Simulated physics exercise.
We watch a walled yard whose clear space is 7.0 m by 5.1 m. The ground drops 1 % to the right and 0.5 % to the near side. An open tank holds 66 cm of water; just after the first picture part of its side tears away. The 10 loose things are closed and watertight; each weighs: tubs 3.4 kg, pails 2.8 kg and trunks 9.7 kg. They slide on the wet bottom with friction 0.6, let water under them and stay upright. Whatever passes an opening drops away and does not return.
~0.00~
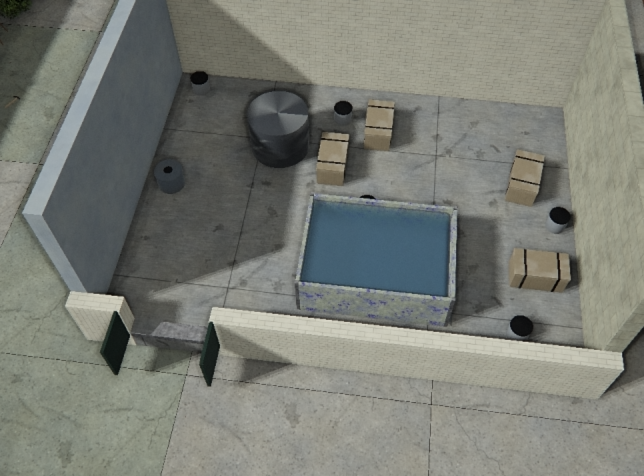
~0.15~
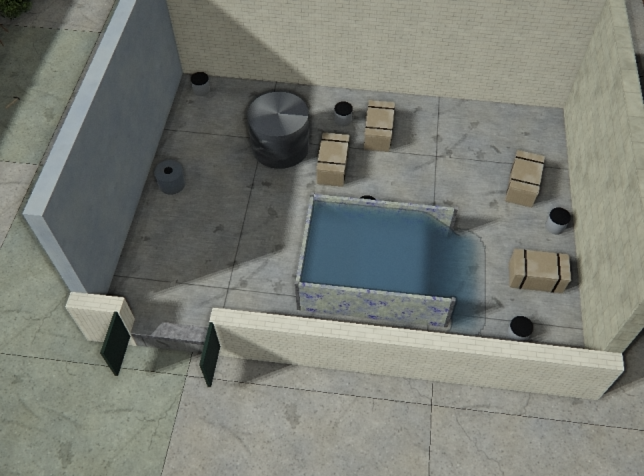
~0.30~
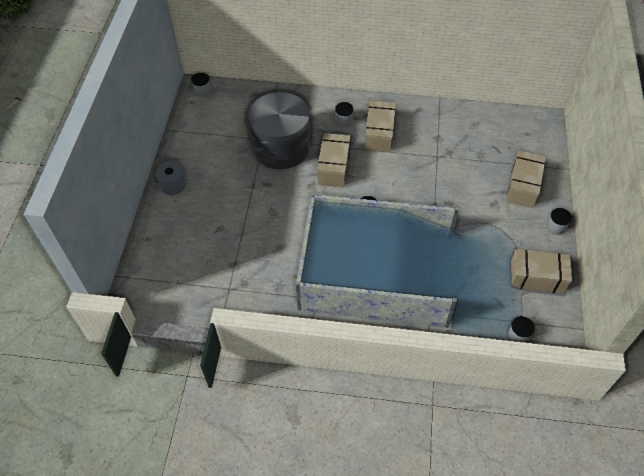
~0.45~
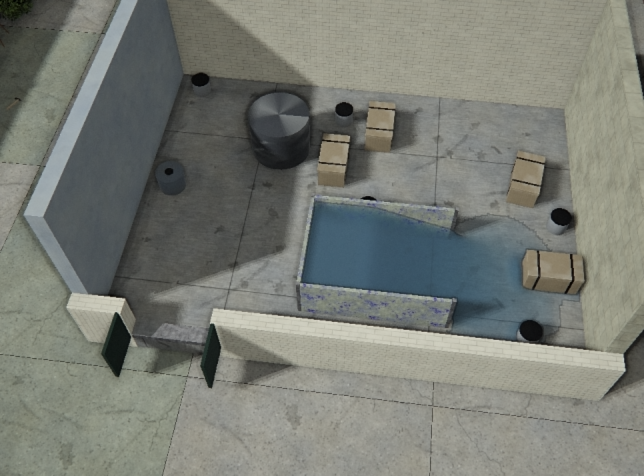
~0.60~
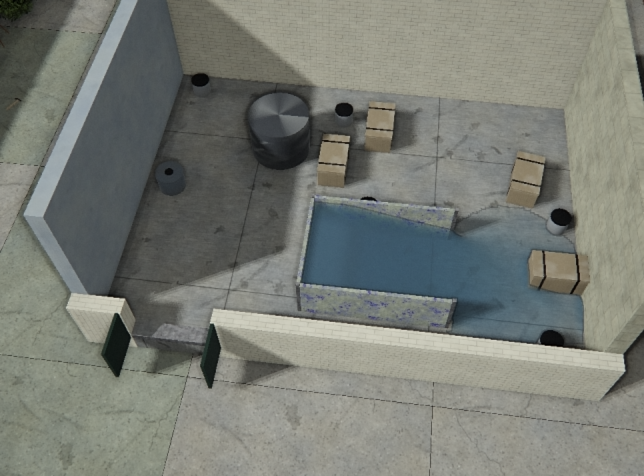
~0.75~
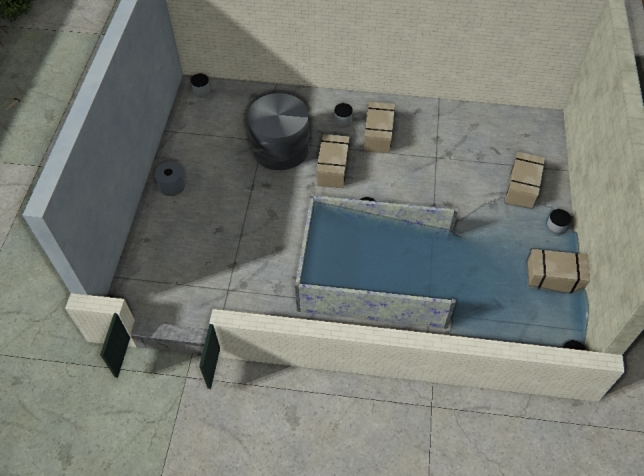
In the video, the right side of a tank of blue water in a walled yard opens, and water spreads rightward across the floor, pushing a strapped tan box and a black pail a short way toward the right wall.
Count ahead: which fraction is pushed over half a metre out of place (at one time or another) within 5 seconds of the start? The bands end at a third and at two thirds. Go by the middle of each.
That comes to from one to two thirds.
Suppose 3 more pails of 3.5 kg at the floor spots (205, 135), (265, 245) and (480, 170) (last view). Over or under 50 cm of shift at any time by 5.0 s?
In turn: Less, less, more.
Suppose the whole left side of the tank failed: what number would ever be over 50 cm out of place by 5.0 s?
Then 3.
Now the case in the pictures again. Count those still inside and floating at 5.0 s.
4 of them.
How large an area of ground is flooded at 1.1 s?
Roughly 9.0 m2.
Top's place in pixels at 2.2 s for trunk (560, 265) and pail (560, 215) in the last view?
Near (562, 223) and (517, 98).
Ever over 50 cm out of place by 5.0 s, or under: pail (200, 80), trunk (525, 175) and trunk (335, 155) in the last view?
In that order: Short of it, more, less.
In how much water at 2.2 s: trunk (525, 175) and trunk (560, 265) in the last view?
About 6 and 34 cm.
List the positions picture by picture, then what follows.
In the first picture, a pail at (522, 325) rests on the ground; a trunk at (542, 264) rests on the ground; 3.3 m2 under water; 0 of 10 have shifted.
In the second picture, a pail at (522, 326), on the bottom; a trunk at (542, 264), on the bottom; water covers 4.3 m2; 0 of 10 have shifted.
In the third picture, a pail at (523, 326) rests on the ground; a trunk at (543, 265), on the bottom; water covers 5.4 m2; 0 of 10 have shifted.
In the fourth picture, a pail at (531, 330), on the bottom, 12 cm from its start; a trunk at (555, 265), on the bottom, 17 cm from its start; 6.6 m2 under water; 2 of 10 have shifted.
In the fifth picture, a pail at (552, 340), on the bottom, 43 cm from its start; a trunk at (561, 266), on the bottom, 25 cm from its start; water covers 7.9 m2; 2 of 10 have shifted.
In the sixth picture, a pail at (575, 351) rests on the ground, 76 cm from its start; a trunk at (561, 265) floats, 25 cm from its start; water covers 8.4 m2; 2 of 10 have shifted.
After 1.1 s 1 of 10 are over 50 cm from their spots; 3 afloat.
After 2.2 s 3 of 10 are over 50 cm from their spots; 3 afloat.
After 3.5 s 4 of 10 are over 50 cm from their spots; 4 afloat.
After 5.0 s 6 of 10 are over 50 cm from their spots, and 6 have been at some point; 4 afloat.
